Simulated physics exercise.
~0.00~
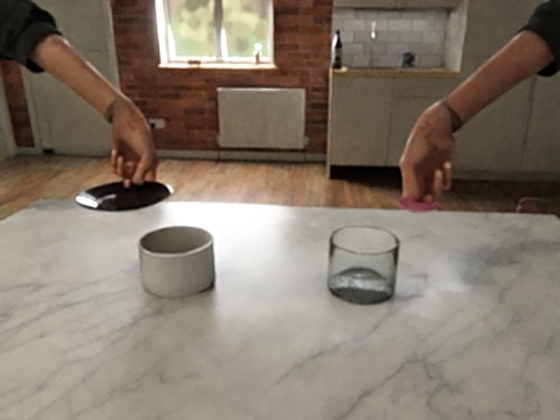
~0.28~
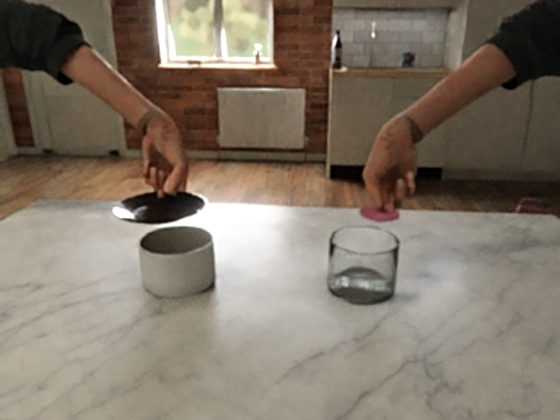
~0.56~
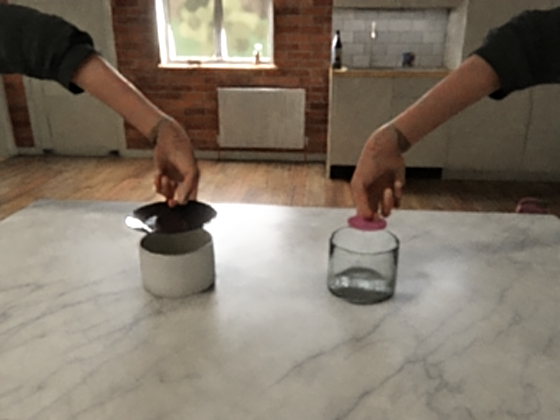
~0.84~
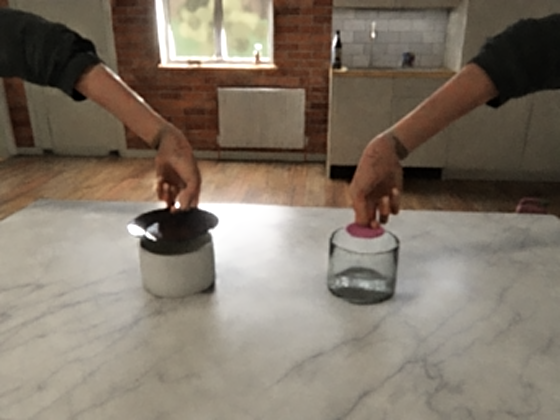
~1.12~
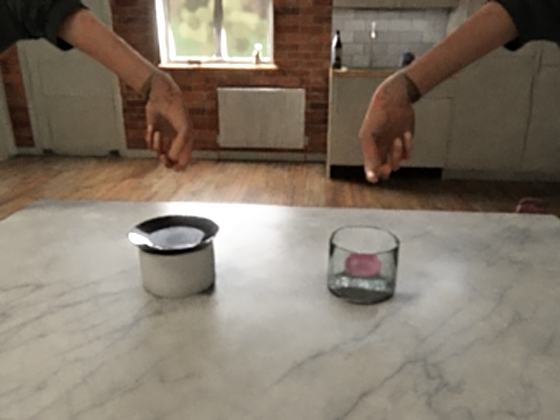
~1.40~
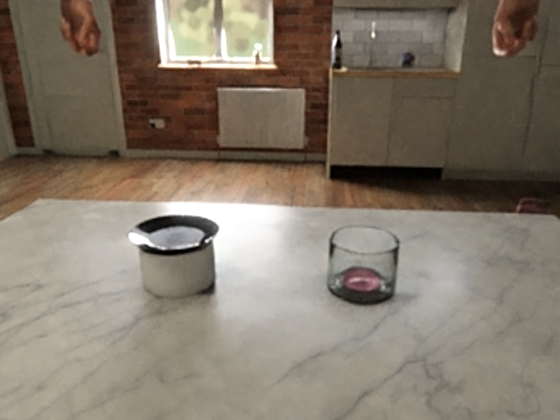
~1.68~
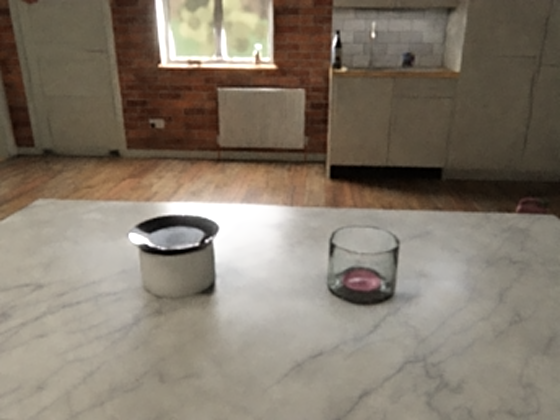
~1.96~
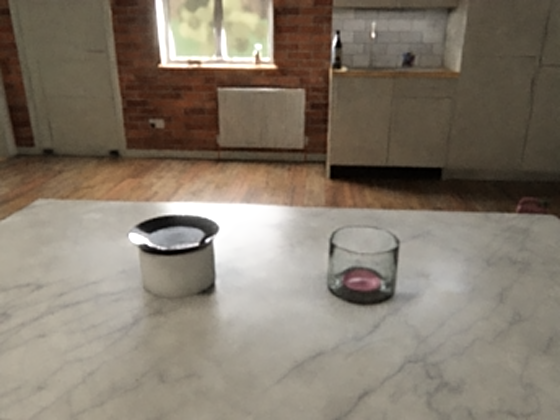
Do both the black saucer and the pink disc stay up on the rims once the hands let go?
No, only the black saucer stays up, covering the opening of the pot. The pink disc drops inside the glass and lies at the bottom.
